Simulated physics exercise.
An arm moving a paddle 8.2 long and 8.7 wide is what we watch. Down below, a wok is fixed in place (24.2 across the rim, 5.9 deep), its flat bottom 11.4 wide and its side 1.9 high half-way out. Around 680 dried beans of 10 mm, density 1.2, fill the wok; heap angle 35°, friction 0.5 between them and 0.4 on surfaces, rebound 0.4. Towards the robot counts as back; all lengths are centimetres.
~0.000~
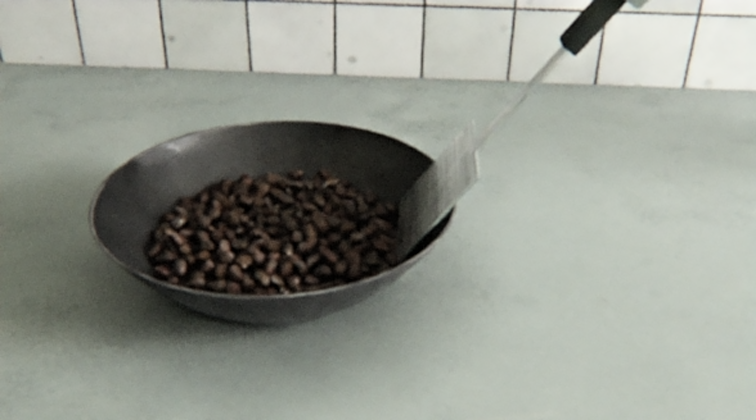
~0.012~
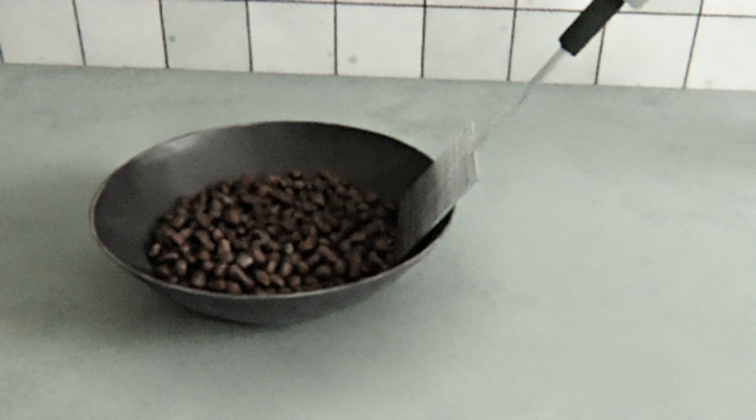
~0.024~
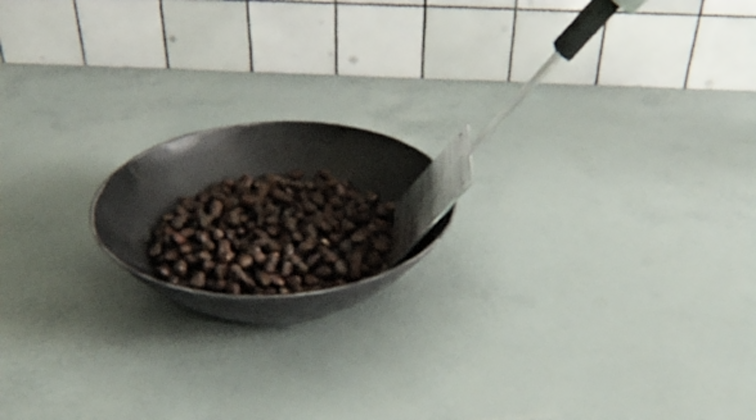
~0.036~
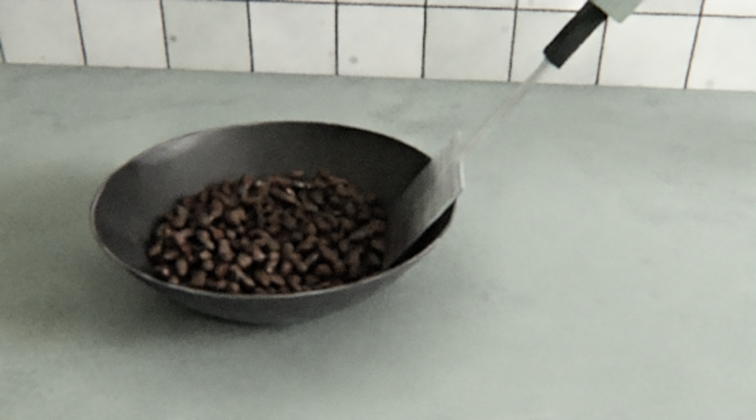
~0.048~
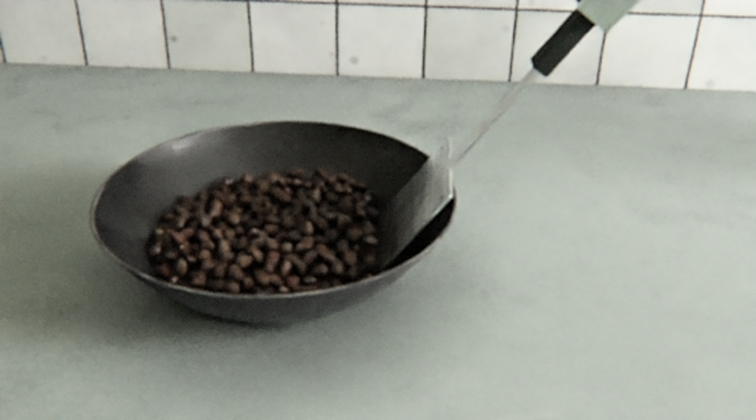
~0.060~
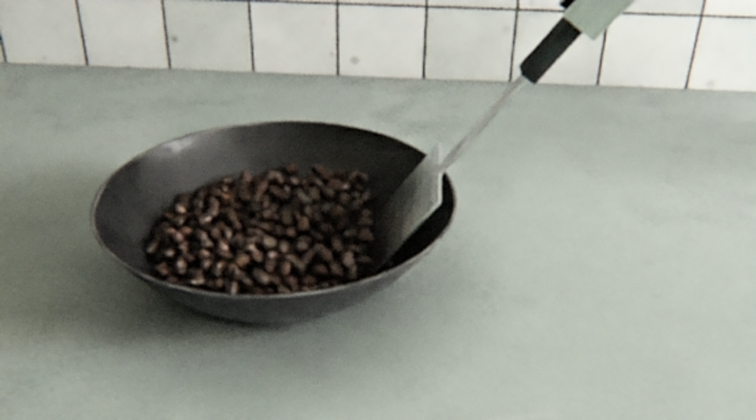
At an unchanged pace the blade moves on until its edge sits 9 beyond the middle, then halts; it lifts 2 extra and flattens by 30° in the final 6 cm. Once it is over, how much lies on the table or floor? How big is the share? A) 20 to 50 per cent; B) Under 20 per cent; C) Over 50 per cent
The answer is A.
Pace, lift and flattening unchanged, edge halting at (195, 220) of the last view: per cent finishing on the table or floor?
Around 5 percent.
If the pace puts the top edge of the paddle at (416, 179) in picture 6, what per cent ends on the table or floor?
Some 50 percent.
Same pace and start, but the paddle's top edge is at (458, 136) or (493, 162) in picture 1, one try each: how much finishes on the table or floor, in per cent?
First try around 45 percent, second around 45 percent.
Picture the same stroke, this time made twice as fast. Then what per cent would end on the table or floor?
I'd say close to 55 per cent.
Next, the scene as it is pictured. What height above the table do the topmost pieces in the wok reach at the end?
Close to 6.0 centimetres high.
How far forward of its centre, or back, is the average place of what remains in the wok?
3.0 cm ahead.
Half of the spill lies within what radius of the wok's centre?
Roughly 20 centimetres.
By 0.16 s, sloping 54°, highest piece 6 above the table; 679 in the wok.
By 0.26 s, sloping 44°, highest piece 9 above the table; 663 in the wok, 16 on the blade or in flight.
By 0.51 s, sloping 24°, highest piece 7 above the table; 391 in the wok, 271 on the table or floor, 17 on the blade or in flight.
By 1.56 s, sloping 24°, highest piece 7 above the table; 391 in the wok, 288 on the table or floor.
Final count, 391 in the wok, 288 on the table or floor. That is 42 % on the table or floor.
